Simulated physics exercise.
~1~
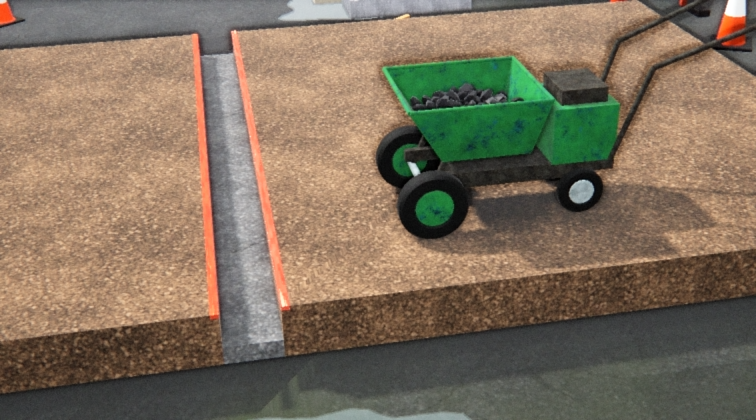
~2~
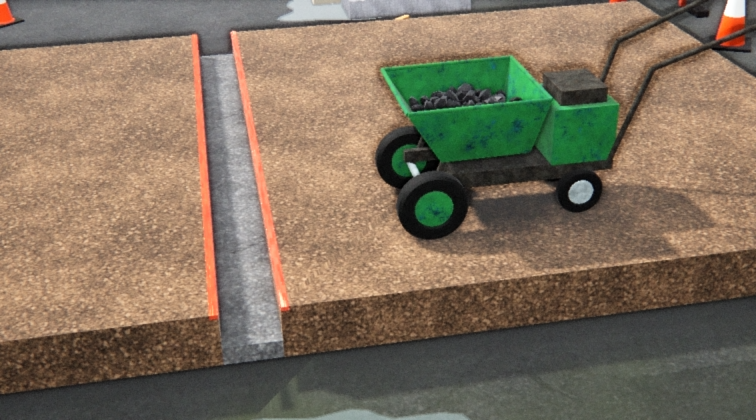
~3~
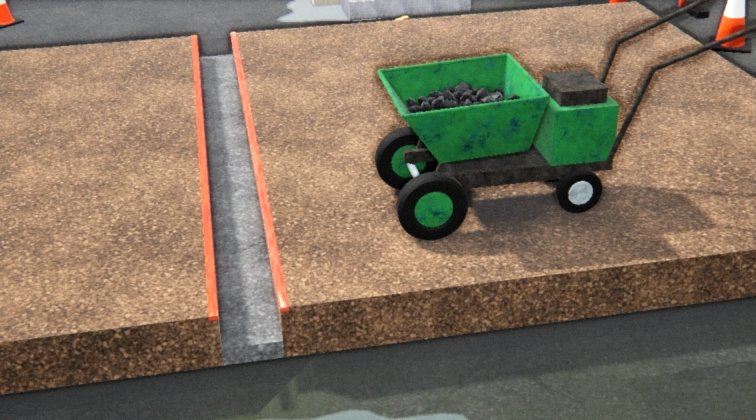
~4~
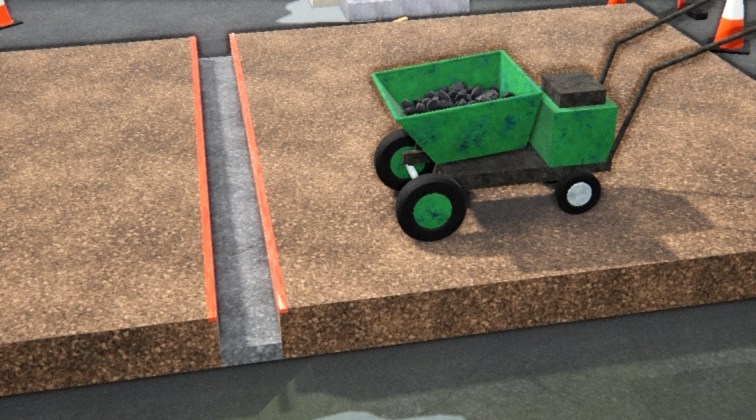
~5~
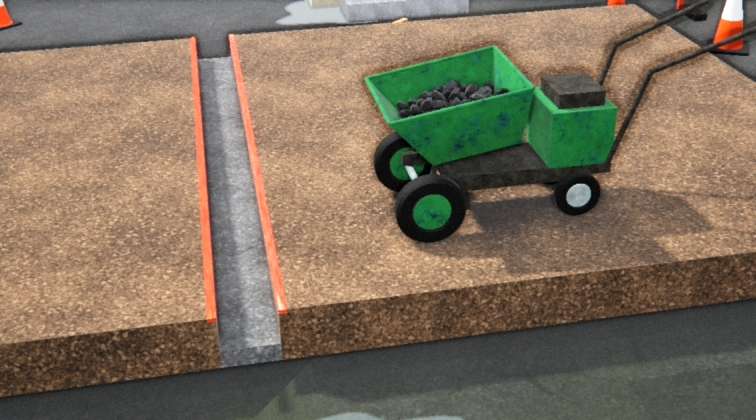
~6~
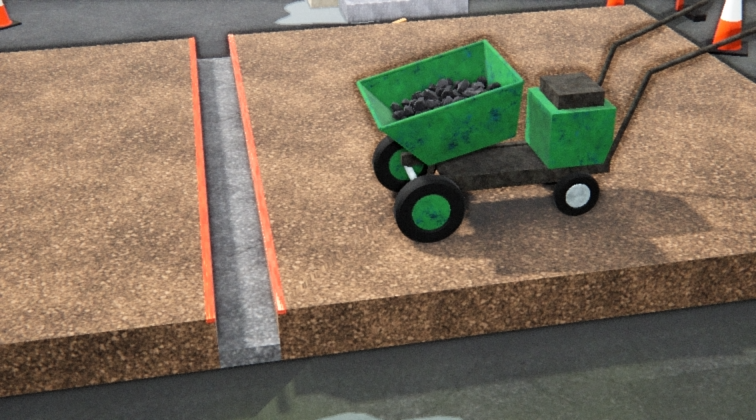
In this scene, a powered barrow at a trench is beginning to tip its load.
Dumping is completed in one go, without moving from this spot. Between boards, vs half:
The load ends chiefly outside the trench.
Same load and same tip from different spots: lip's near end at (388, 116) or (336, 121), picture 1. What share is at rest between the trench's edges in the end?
60 %, then 90 %.
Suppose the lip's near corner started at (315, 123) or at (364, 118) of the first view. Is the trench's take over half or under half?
For the first case I'd say upwards of half, and for the second case upwards of half.
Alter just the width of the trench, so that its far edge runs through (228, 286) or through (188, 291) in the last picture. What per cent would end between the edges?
Close to 30 per cent in the first, close to 30 per cent in the second.
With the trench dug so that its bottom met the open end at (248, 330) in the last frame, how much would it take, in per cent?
I'd put it at about 30 in a hundred.
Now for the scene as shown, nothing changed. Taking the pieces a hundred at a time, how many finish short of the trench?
Around 60 per cent.
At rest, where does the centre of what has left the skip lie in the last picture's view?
Resting centre, last frame: Roughly (285, 223).
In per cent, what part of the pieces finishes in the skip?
It ends up near 10 per cent.
Soon after the last picture, skip tipped steeply; all in the skip.
A little later, skip tipped right over; nearly all in the skip; a small part short of the trench.
Later still, skip tipped right over; about a third in the skip; about half short of the trench; about a quarter in or heaped over the trench.
By the end, skip tipped right over; a small part in the skip; about two thirds short of the trench; about a third in or heaped over the trench; none beyond it.
